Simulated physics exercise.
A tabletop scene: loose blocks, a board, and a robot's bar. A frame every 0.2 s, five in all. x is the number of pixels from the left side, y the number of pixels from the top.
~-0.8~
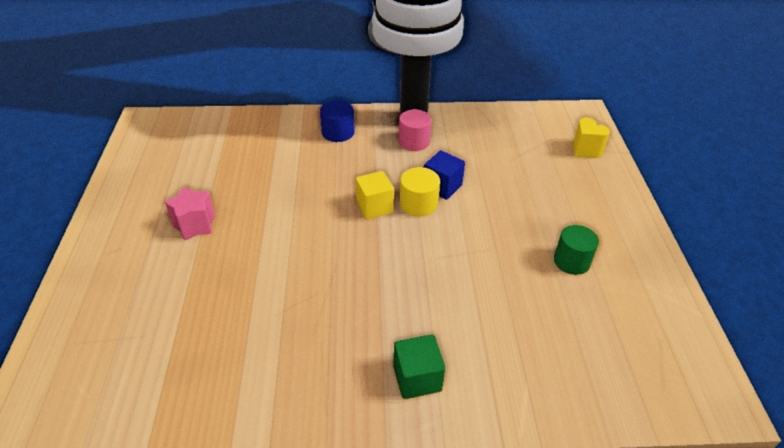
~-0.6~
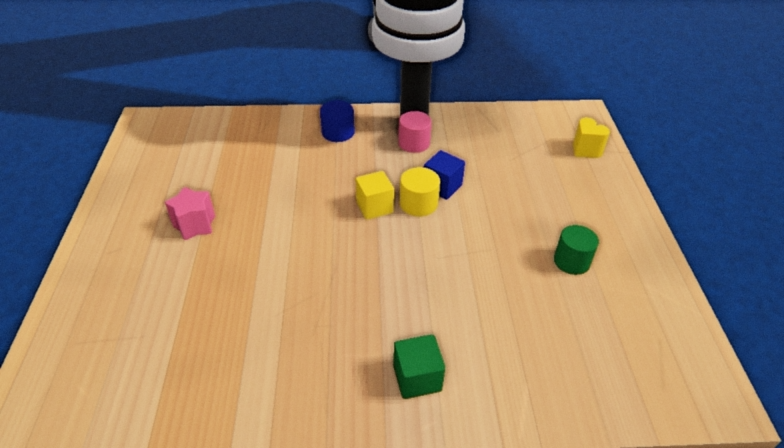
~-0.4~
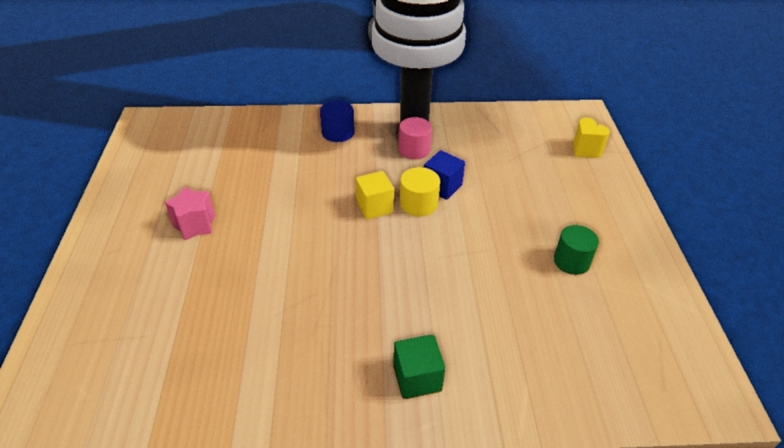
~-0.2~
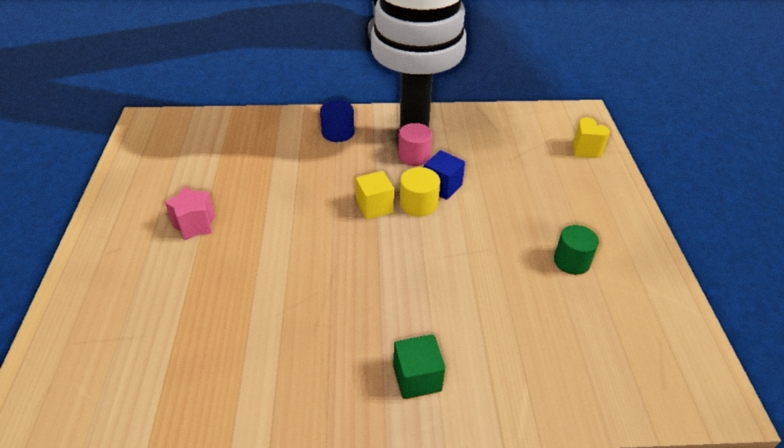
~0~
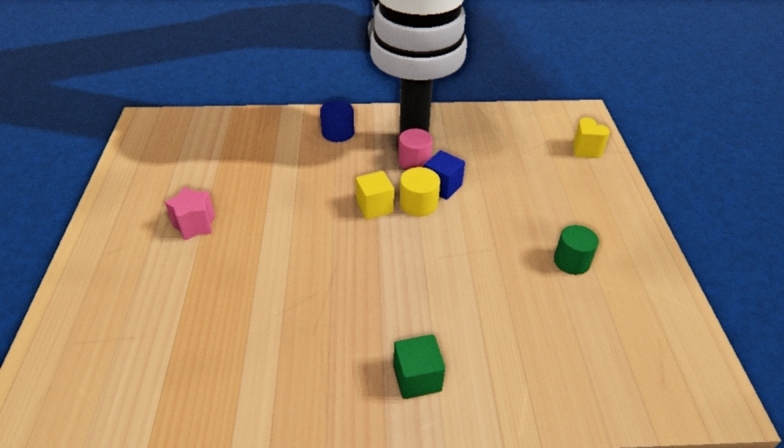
On a wooden tabletop scattered with colorful blocks, a robot's dark bar slowly pushed a pink round block a short way forward, closer to the yellow and blue blocks, while the others stayed still.
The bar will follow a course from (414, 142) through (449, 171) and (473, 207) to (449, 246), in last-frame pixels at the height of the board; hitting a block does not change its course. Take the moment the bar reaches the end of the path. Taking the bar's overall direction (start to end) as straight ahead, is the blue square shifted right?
Yes, that is what happens.
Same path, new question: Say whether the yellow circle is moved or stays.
By the last moment of the path, the yellow circle has shifted.
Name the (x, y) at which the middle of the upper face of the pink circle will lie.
About (417, 152).
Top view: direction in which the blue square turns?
The answer is clockwise.
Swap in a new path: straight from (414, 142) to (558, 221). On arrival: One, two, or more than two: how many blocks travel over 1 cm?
By the end of the path, one block has moved more than about a centimetre.
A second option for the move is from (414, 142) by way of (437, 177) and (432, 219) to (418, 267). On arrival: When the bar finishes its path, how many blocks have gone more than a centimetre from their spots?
That push would leave three or more blocks displaced by more than about 1 cm.
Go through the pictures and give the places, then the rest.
The first frame shows bar's lower end at (414, 112); yellow square at (375, 183); pink circle at (415, 118); yellow circle at (420, 179); blue square at (445, 162).
The second frame shows bar at (414, 118); pink circle at (415, 120).
The third frame shows bar at (414, 124); pink circle at (416, 126).
The fourth frame shows bar at (414, 130); pink circle at (416, 132).
The fifth frame shows bar at (416, 138); yellow square at (375, 183); pink circle at (416, 138); yellow circle at (420, 179); blue square at (445, 162).
The first path, step by step. One third of the way, bar at (450, 164); pink circle at (417, 152); yellow circle at (418, 183); blue square at (449, 171).
Two thirds of the way, bar at (474, 200); pink circle at (417, 152); yellow circle at (416, 186); blue square at (452, 197), turned 100° clockwise.
At the end, bar at (450, 239); yellow square still; pink circle at (417, 152); yellow circle at (416, 186); blue square at (416, 223), turned 140° clockwise.
